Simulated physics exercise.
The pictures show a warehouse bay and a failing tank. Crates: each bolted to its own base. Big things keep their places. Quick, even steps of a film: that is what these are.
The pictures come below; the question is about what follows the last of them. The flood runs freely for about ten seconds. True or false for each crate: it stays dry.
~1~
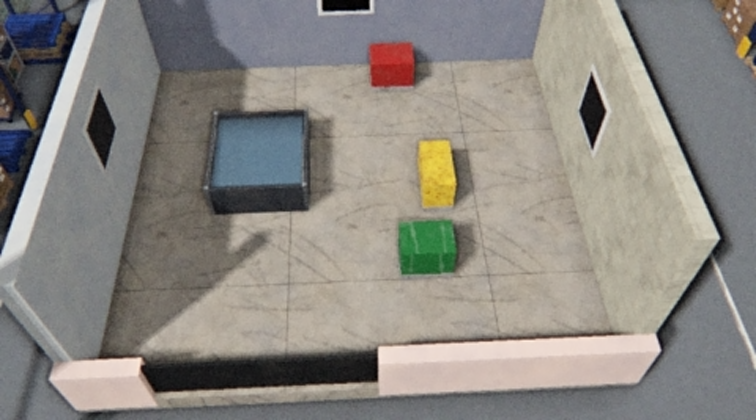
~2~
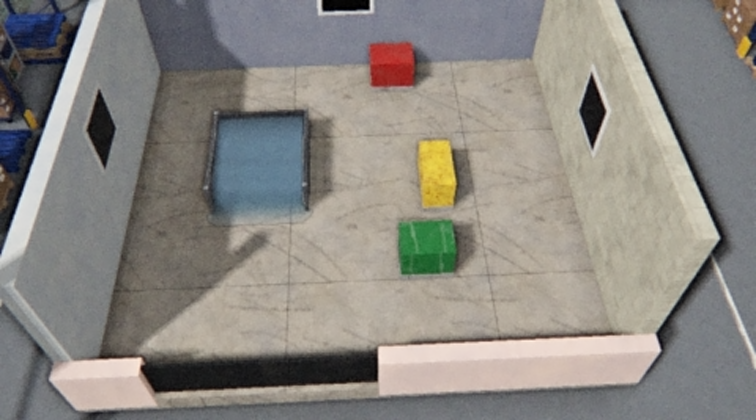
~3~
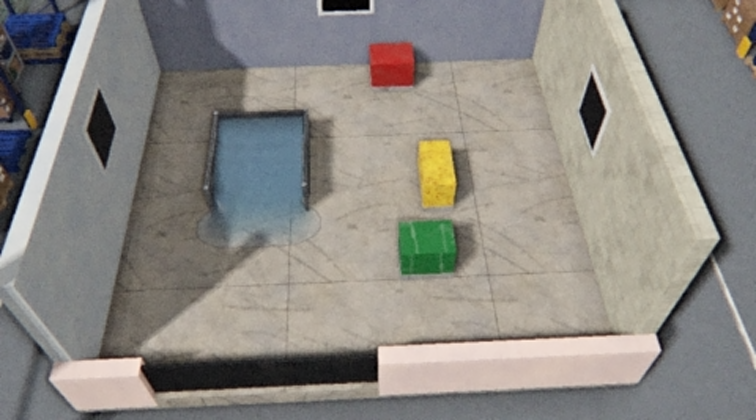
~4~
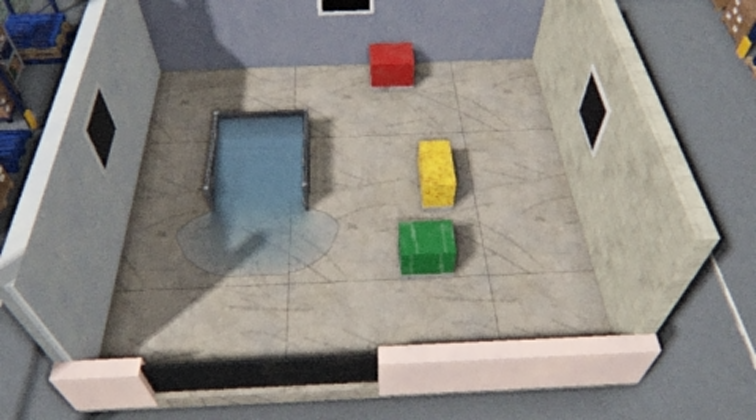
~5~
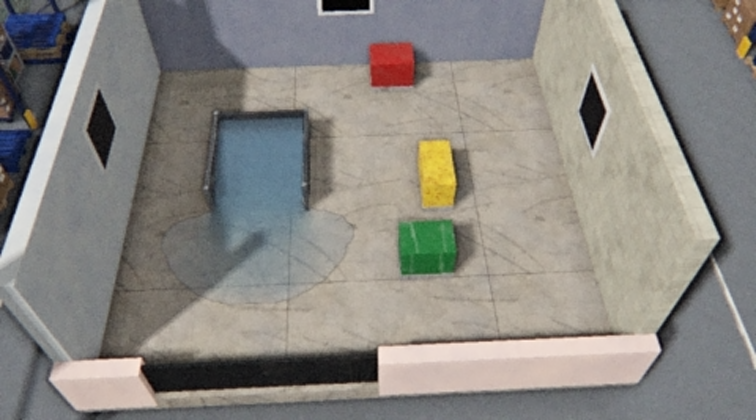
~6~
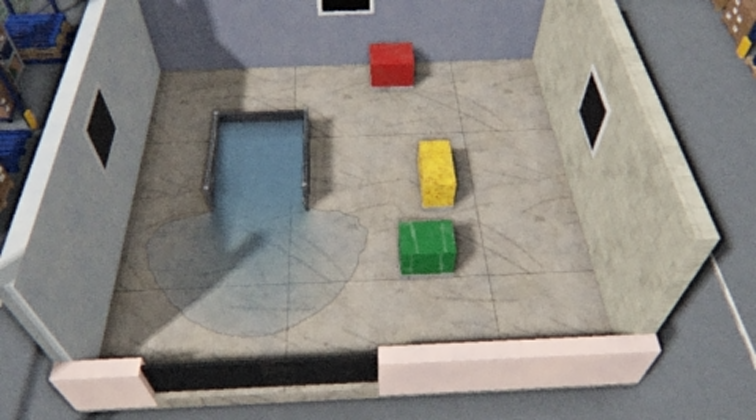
Yellow crate: True, it stays dry; green crate: True, it stays dry; red crate: True, it stays dry.
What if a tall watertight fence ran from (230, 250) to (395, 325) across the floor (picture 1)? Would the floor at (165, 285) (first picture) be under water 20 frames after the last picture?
My call: Soaked.
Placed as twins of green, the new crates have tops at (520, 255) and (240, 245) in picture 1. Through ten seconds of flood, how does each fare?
Going in order, the first crate remains untouched while the second gets reached.
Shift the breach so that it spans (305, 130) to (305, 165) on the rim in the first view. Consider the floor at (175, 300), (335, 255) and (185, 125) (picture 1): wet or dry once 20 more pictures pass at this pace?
So it's nothing at the first, liquid at the second and nothing at the third.
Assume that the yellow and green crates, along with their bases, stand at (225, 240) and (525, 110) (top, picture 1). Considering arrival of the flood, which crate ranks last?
It's the red-painted one.
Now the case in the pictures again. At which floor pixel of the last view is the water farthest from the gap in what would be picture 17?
At roughly (479, 366).
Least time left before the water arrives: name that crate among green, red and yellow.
The answer is the green one.
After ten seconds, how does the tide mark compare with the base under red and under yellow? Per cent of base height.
Peak levels: Approx. 20 % then 30 %.
A moment on, water covers 25 % of the floor; the yellow crate not reached, the green crate water round its plinth, the red crate not reached.
Next, water covers 30 % of the floor; the yellow crate not reached, the green crate water round its plinth, the red crate not reached.
Then, water covers 35 % of the floor; the yellow crate not reached, the green crate water round its plinth, the red crate not reached.
Later, water covers 55 % of the floor; the yellow crate water round its plinth, the green crate water round its plinth, the red crate not reached.
In the end, water covers 90 % of the floor; the yellow crate stayed above the water, the green crate stayed above the water, the red crate stayed above the water.
